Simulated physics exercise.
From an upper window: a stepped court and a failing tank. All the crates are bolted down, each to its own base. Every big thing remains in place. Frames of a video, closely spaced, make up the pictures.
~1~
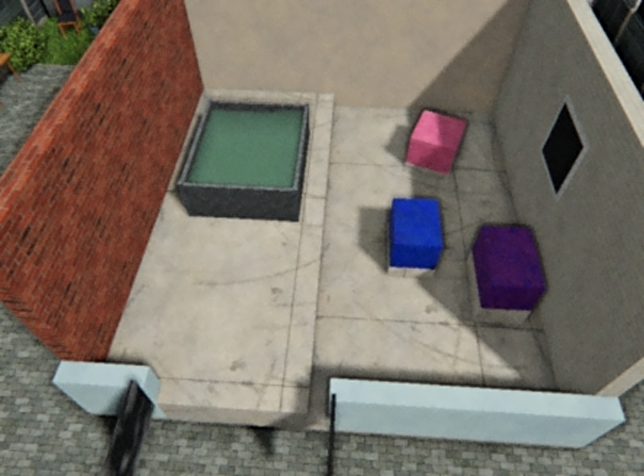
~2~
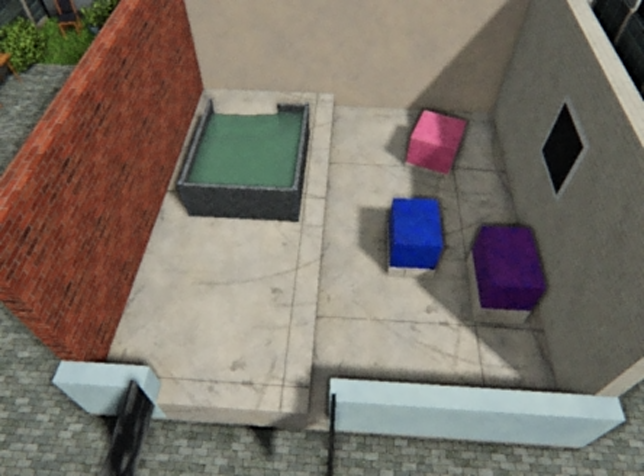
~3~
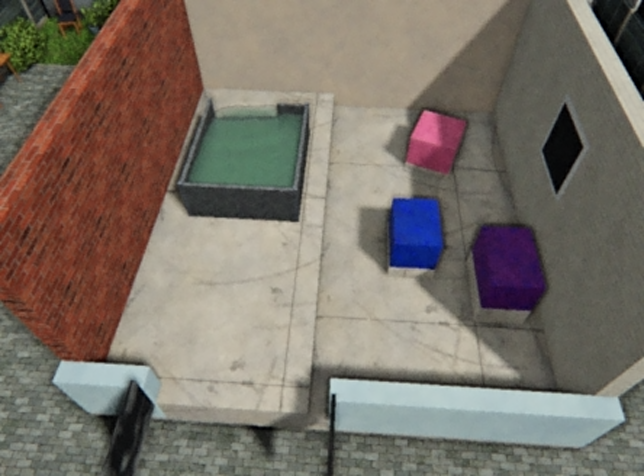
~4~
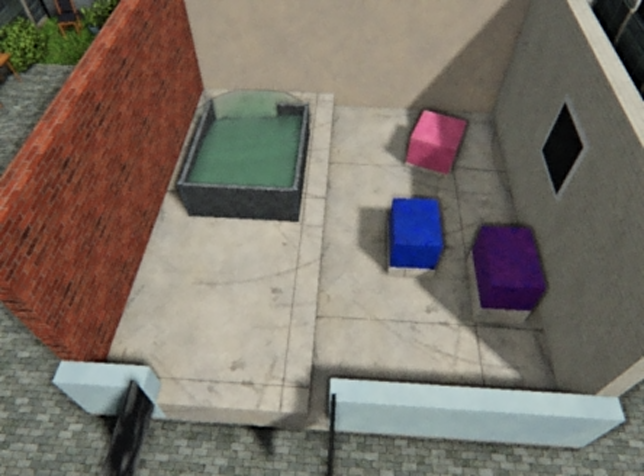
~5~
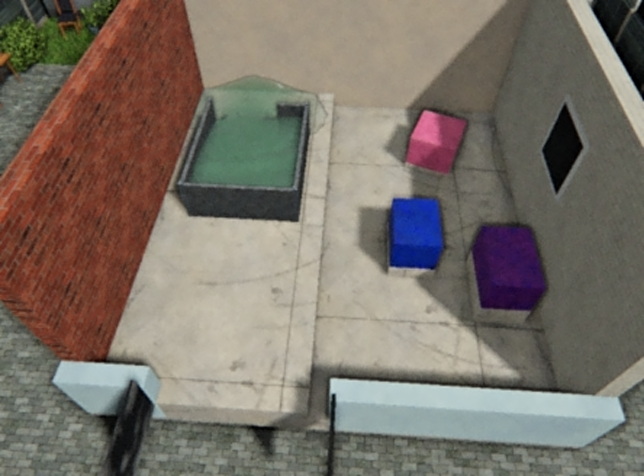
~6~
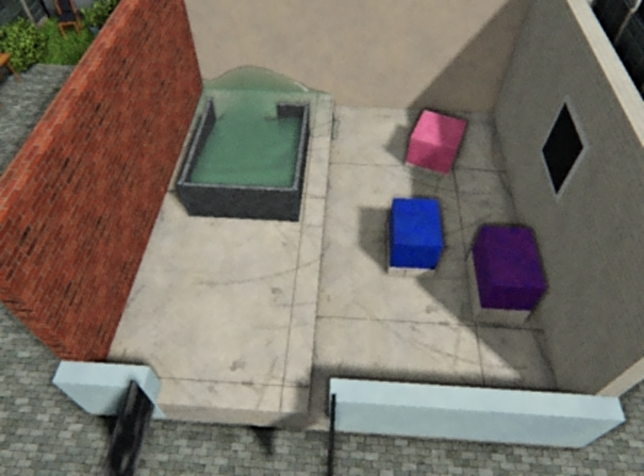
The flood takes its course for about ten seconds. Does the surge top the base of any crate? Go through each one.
At the end, the pink crate is affected by the water. The purple crate is unaffected by the water. The blue crate is unaffected by the water.
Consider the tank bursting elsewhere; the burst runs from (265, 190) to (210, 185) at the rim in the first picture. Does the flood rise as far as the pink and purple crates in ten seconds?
Note: Pink one is left dry; purple one is left dry.
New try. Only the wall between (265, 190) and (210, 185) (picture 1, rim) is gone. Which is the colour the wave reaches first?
It's the purple-painted one.
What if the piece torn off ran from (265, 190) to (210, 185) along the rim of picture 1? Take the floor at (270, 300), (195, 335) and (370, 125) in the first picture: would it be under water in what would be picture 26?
The first point is swamped, the second swamped, the third unwetted.
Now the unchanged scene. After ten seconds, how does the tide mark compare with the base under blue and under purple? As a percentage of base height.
60 and 40 per cent, roughly.
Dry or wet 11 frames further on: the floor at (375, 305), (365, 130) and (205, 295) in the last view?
Status by point, in sequence: Unwetted; waterlogged; unwetted.
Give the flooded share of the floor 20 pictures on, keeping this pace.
My estimate is close to 50 per cent.
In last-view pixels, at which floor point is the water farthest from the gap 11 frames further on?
Best guess: Near (487, 118).
A moment on, water covers 10 % of the floor; the pink crate not reached, the purple crate not reached, the blue crate not reached.
Next, water covers 30 % of the floor; the pink crate water round its plinth, the purple crate not reached, the blue crate not reached.
Then, water covers 50 % of the floor; the pink crate water round its plinth, the purple crate not reached, the blue crate water round its plinth.
Later, water covers 75 % of the floor; the pink crate water round its plinth, the purple crate water round its plinth, the blue crate water round its plinth.
In the end, water covers 85 % of the floor; the pink crate was topped, the purple crate stayed above the water, the blue crate stayed above the water.
